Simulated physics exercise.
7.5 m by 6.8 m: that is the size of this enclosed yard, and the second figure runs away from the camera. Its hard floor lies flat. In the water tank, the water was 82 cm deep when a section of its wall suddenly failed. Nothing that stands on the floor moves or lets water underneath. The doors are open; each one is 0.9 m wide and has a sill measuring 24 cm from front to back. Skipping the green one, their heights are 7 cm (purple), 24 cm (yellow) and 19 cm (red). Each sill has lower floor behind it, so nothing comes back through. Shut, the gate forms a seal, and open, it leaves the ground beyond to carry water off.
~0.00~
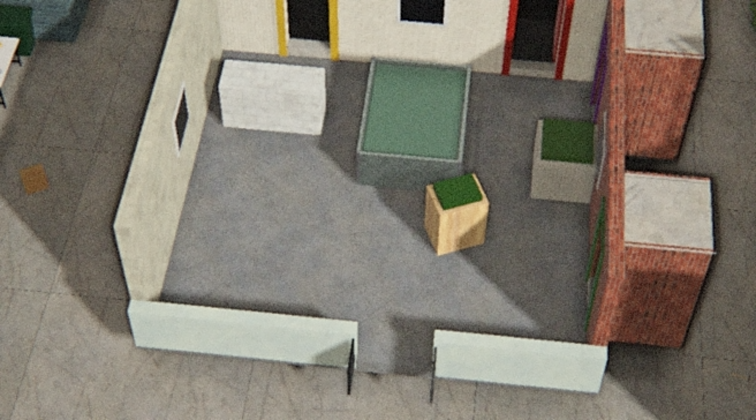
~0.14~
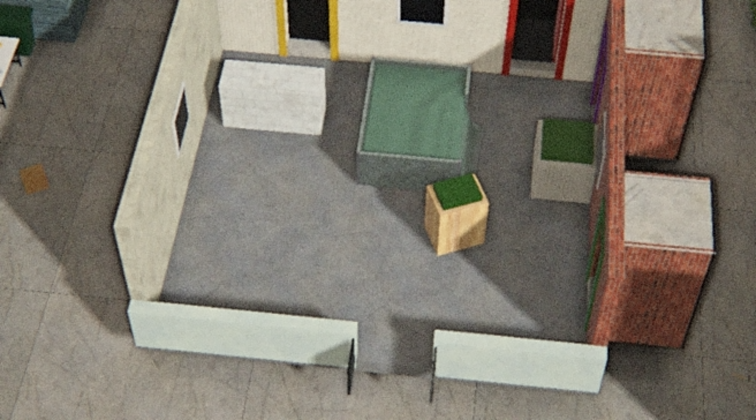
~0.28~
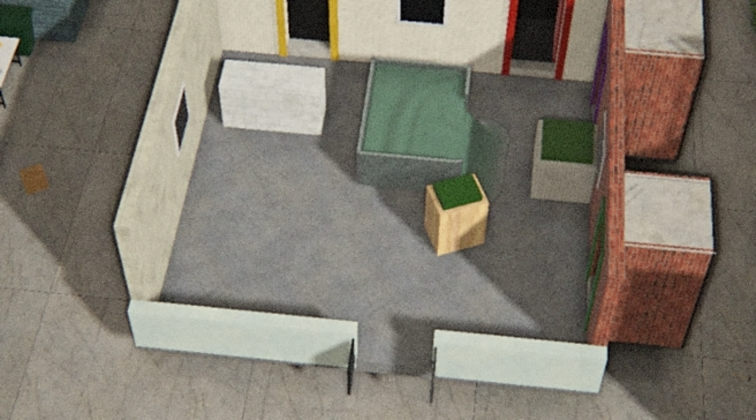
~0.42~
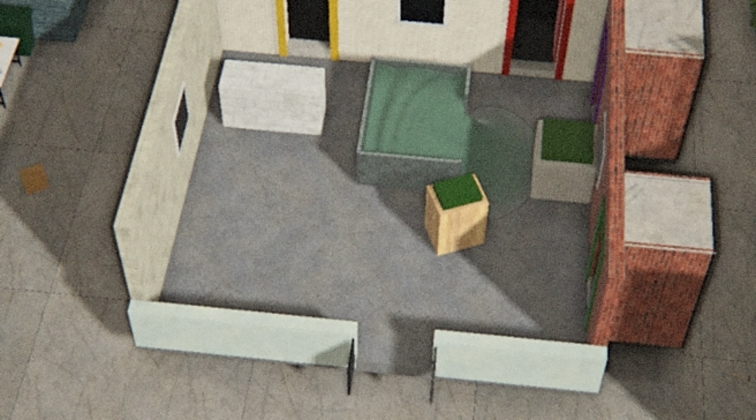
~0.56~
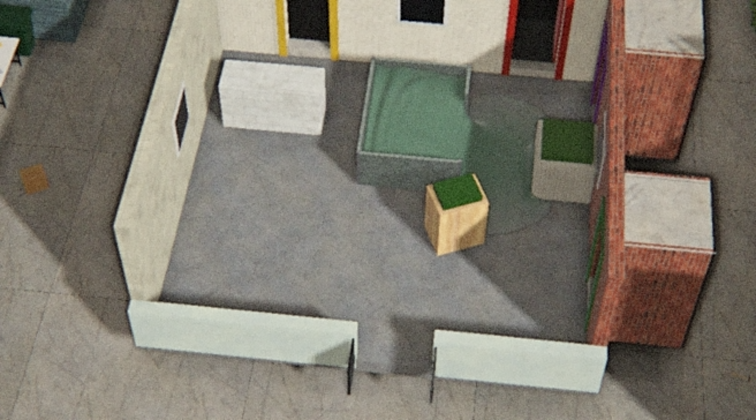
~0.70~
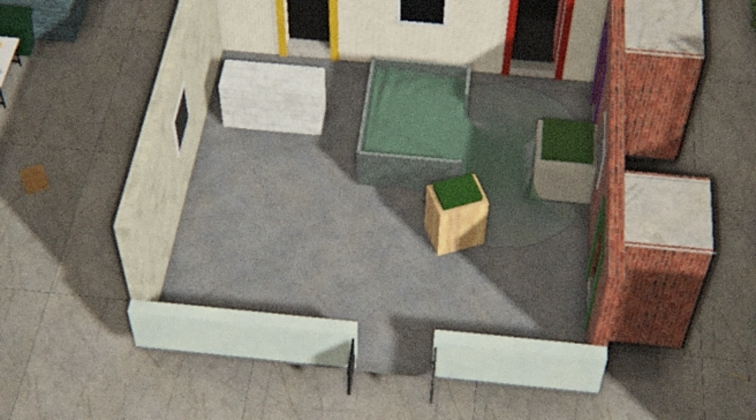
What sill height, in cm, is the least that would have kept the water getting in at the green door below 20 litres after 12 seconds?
The least height is about 16 cm.
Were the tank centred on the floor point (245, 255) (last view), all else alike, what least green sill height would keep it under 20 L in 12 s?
In this case, 30 cm or so.
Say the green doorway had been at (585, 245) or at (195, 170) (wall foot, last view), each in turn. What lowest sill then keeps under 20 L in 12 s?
You'd want roughly 15 cm there first, then roughly 7.0 cm.
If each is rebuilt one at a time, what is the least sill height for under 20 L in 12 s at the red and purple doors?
About 20 cm at red and 33 cm at purple.
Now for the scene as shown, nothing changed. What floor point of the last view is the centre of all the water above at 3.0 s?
(485, 187) or so.
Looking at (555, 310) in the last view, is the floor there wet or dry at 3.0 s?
At that moment it's submerged.
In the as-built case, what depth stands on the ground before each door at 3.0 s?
Depths in cm - green: 16, purple: 21, yellow: 0, red: 22.
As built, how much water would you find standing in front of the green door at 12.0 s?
Roughly 5.5 cm deep.
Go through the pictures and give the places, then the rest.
In the first frame, the water tank at (415, 111) is whole and still, 82 cm deep; the green door at (595, 270) is dry.
In the second frame, water pours out at (460, 146) and has run 0.4 m, to (480, 137); about 10 cm deep outside, 82 cm at the back.
In the third frame, the front is at (504, 154), 0.8 m from the gap at (460, 149); 1.4 m2 of floor is wet, 82 cm left at the back.
In the fourth frame, the gap is at (460, 150), the front 1.4 m out at a hidden place; the back of the water tank holds 76 cm.
In the fifth frame, water pours out at (460, 150) and has run 2.1 m, to a hidden place; about 9 cm deep outside, 70 cm at the back.
In the sixth frame, the front is at a hidden place, 2.5 m from the gap at (460, 150); 6.3 m2 of floor is wet, 71 cm left at the back; 1.6 m in a straight line remain to the green door at (595, 270).
After 1.4 s water covers 20 % of the floor, deepest (59 cm) near (527, 178); 10 cm at the green door, 0 litres in over its 18 cm sill.
After 3.0 s water covers 35 % of the floor, deepest (38 cm) near (560, 342); 16 cm at the green door, 3 litres in over its 18 cm sill.
After 12.0 s water covers 95 % of the floor, deepest (12 cm) near (358, 155); 5 cm at the green door, 11 litres in over its 18 cm sill.
At the green door as built, the water arrived by 1.4 s and peaked near 22 cm at 4.2 s.
Run again over the same 12 s with other heights there, 37 litres in over 14 cm, 7 litres over 19 cm. The limit of 20 litres is kept from about 16 cm up.
